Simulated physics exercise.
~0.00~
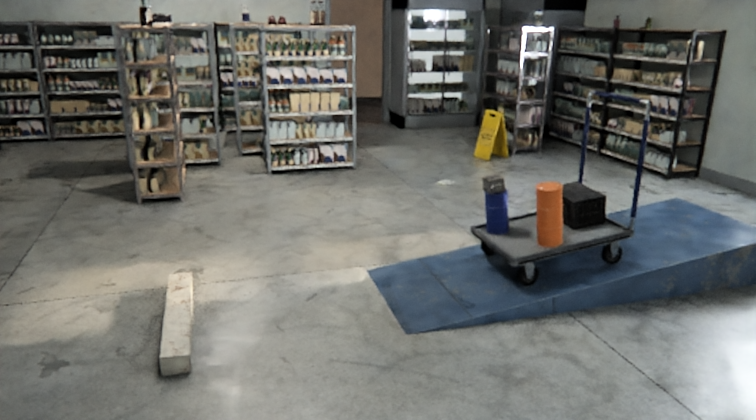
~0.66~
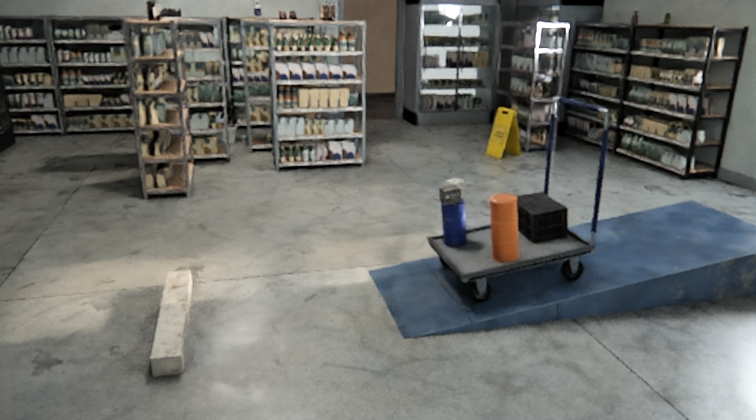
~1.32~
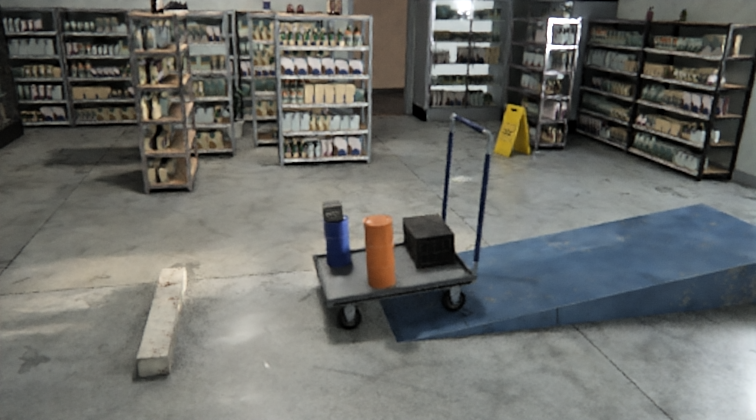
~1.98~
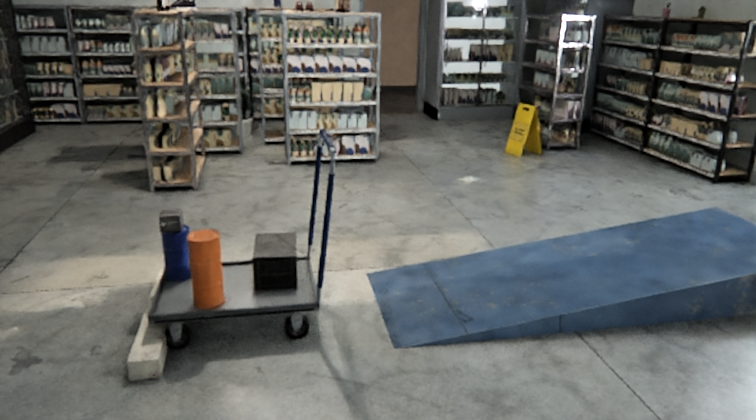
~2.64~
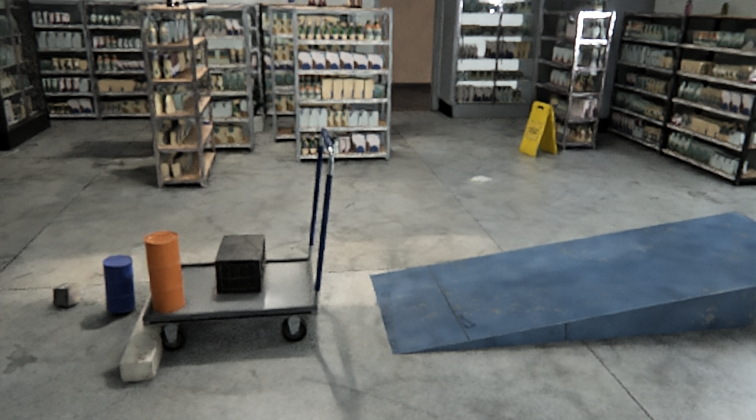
Trolley rolling left down a blue ramp and stopping at a kerb, spilling a small grey parcel and a blue canister.
